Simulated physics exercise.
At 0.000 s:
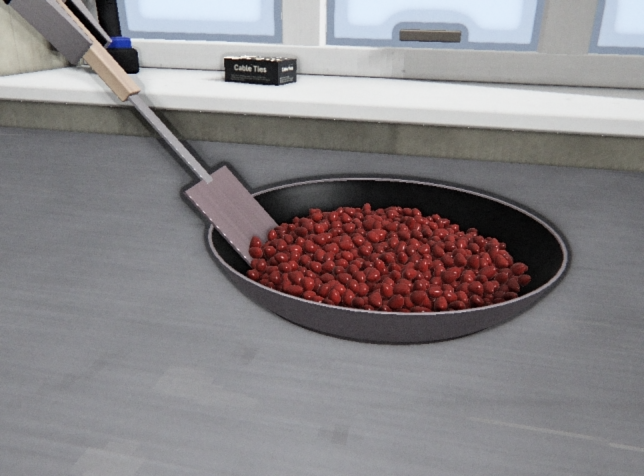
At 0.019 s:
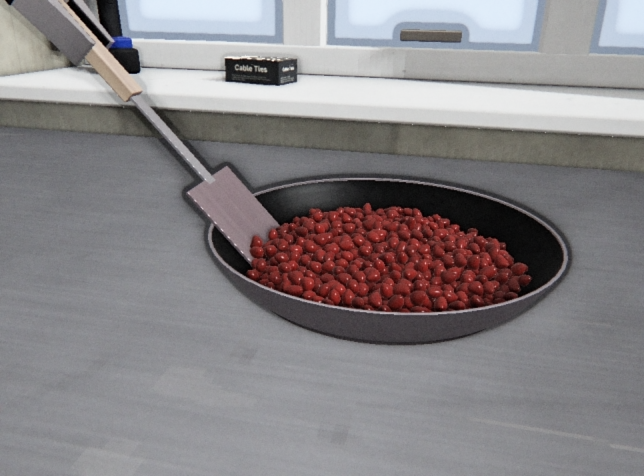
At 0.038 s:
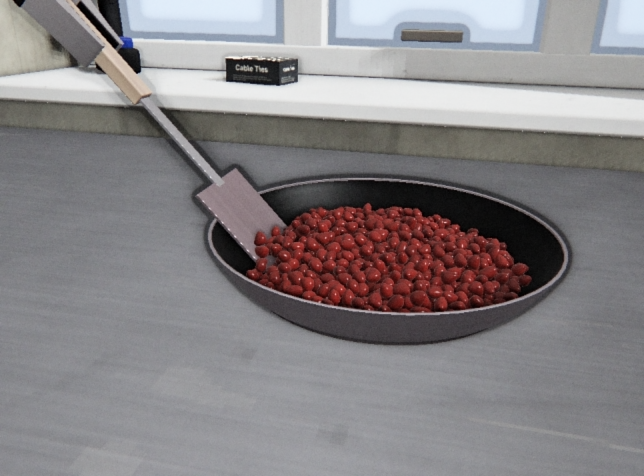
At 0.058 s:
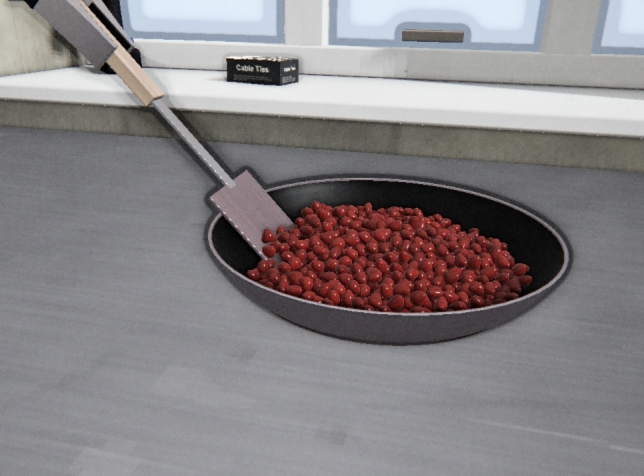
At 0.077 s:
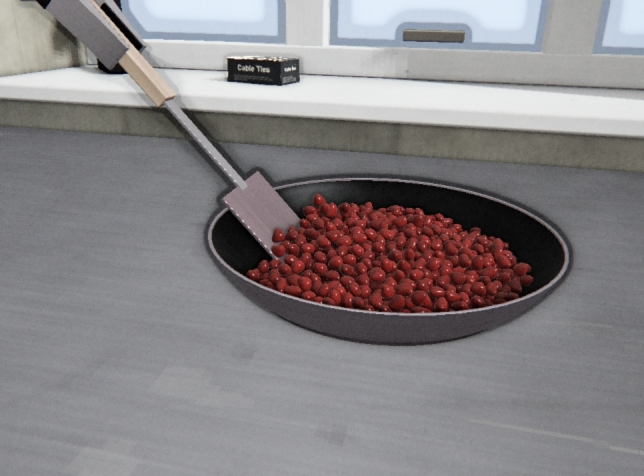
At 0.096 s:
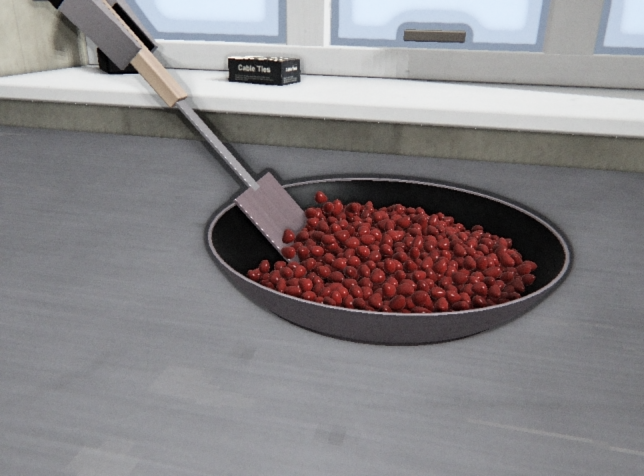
On a gray table top near a window, a machine's flat turner dipped into a dark frying pan of red beans and slid slowly a short way right, nudging the nearest beans along.
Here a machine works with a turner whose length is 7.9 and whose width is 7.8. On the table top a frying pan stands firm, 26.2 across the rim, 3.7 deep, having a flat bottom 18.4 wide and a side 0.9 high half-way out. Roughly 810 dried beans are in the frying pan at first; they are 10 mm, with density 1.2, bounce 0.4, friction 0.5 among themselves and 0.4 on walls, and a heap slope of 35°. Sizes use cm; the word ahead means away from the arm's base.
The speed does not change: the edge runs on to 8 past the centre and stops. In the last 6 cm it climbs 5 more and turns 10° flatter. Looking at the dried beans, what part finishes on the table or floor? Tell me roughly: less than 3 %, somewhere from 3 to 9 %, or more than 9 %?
Somewhere from 3 to 9 %.
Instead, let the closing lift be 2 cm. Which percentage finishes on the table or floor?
5 %.
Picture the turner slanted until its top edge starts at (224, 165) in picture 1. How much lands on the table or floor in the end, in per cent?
Some 5 per cent.
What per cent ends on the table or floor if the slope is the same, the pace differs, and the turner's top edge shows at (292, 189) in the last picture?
Some 15 percent.
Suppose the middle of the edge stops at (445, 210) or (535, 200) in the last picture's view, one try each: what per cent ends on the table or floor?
Respectively some 0 and 20 percent end on the table or floor.
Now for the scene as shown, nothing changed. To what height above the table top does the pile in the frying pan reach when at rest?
5.5 cm.
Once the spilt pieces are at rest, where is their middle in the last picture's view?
Centre of the spill: Approx. (611, 293).
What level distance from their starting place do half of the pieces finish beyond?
Near 4 cm, measured level.
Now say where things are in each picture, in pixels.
The first picture shows the turner top edge at (206, 178), sloping 47°; upper third of the load around (378, 246), from x 255 to 525, top at y 210; 809 in the frying pan.
The second picture shows the turner top edge at (208, 179), sloping 47°; upper third of the load around (378, 246), from x 255 to 525, top at y 210.
The third picture shows the turner top edge at (217, 181), sloping 47°; upper third of the load around (375, 245), from x 255 to 525, top at y 210.
The fourth picture shows the turner top edge at (229, 183), sloping 47°; upper third of the load around (372, 242), from x 255 to 525, top at y 210.
The fifth picture shows the turner top edge at (241, 184), sloping 47°; upper third of the load around (378, 242), from x 255 to 525, top at y 200.
The sixth picture shows the turner top edge at (253, 185), sloping 47°; upper third of the load around (388, 243), from x 255 to 530, top at y 200; 809 in the frying pan.
After 0.19 s, sloping 47°, highest piece 4 above the table; 809 in the frying pan.
After 0.28 s, sloping 43°, highest piece 6 above the table; 809 in the frying pan.
After 0.53 s, sloping 37°, highest piece 5 above the table; 770 in the frying pan, 35 on the table or floor, 4 on the blade or in flight.
After 1.58 s, sloping 37°, highest piece 5 above the table; 767 in the frying pan, 42 on the table or floor.
In the end, 767 in the frying pan, 42 on the table or floor. That is 5 % on the table or floor.
